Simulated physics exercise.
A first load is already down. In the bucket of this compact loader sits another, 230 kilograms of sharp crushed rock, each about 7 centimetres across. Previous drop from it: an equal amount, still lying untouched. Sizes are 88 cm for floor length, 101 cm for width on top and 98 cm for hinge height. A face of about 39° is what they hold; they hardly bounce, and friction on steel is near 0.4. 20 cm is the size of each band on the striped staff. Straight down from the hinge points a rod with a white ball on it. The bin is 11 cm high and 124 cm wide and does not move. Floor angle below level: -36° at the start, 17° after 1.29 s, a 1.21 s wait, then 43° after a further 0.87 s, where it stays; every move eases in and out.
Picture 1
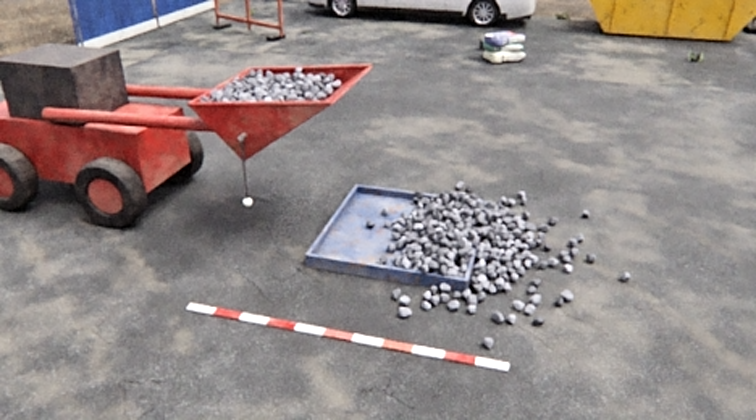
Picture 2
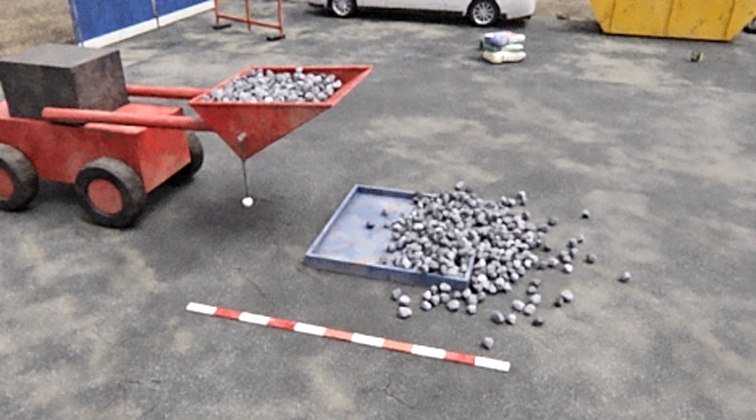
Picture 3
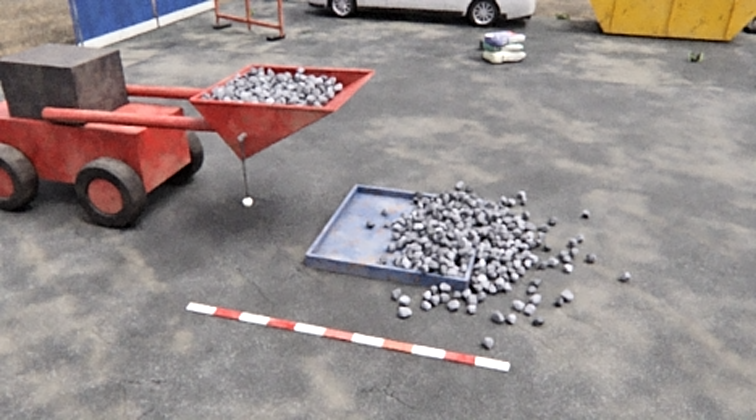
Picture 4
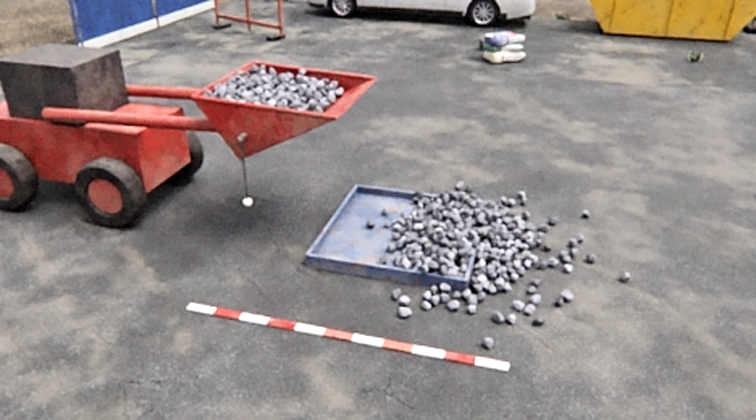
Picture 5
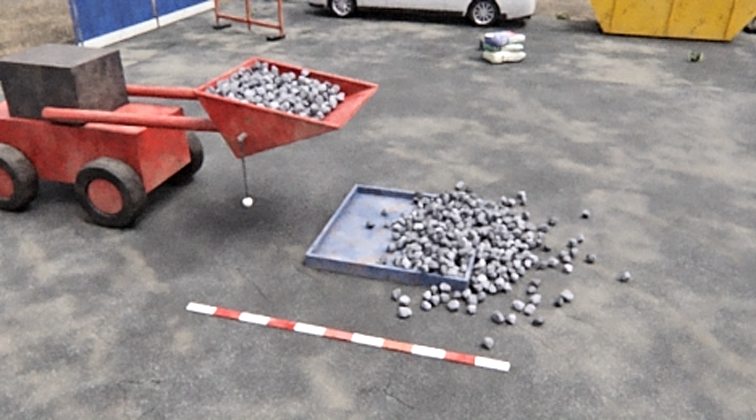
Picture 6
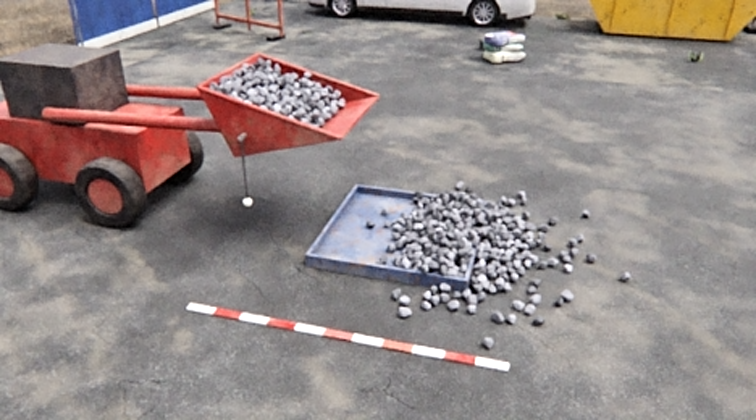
On a paved yard, a red loader stayed parked while its bucket of grey stones slowly tilted forward, its front edge lowering slightly, and the stones heaped around the blue tray lay still.
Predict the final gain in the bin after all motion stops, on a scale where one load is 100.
74.
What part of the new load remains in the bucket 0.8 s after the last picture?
Roughly 100 per cent remains inside.
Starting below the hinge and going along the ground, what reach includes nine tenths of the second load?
About 100 cm.
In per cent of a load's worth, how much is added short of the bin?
About 20 per cent.
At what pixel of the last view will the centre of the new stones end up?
In the last view, somewhere near (356, 219).
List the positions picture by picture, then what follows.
In the first frame, the bucket is at -36°, its lip at (331, 103); the top of the load is at (302, 80). The earlier load is highest near (448, 218), 27 cm above ground level, 68 % in the bin, 32 % beside or beyond the bin.
In the second frame, the bucket is at -35°, its lip at (332, 105); the top of the load is at (296, 80).
In the third frame, the bucket is at -32°, its lip at (334, 110); the top of the load is at (267, 78).
In the fourth frame, lip at (337, 118), floor tilted -28°, highest stones at (251, 76).
In the fifth frame, lip at (339, 128), floor tilted -22°, highest stones at (251, 72).
In the sixth frame, lip at (341, 139), floor tilted -16°, highest stones at (253, 69).
Then, 0.4 s after the last picture the floor is at 9°; in per cent of one load, 100 in the bucket, 68 in the bin, 32 beside or beyond the bin; the foremost stones are at (583, 250).
Then, 0.8 s after the last picture the floor is at 17°; in per cent of one load, 100 in the bucket, 68 in the bin, 32 beside or beyond the bin; the foremost stones are at (583, 250).
Then, 3.3 s after the last picture the floor is at 43°; in per cent of one load, 6 in the bucket, 12 short of the bin, 147 in the bin, 35 beside or beyond the bin; the foremost stones are at (583, 250).
Then, 5.8 s after the last picture the floor is at 43°; in per cent of one load, 0 in the bucket, 19 short of the bin, 142 in the bin, 38 beside or beyond the bin; the foremost stones are at (583, 250). Net gain in the bin, 74.
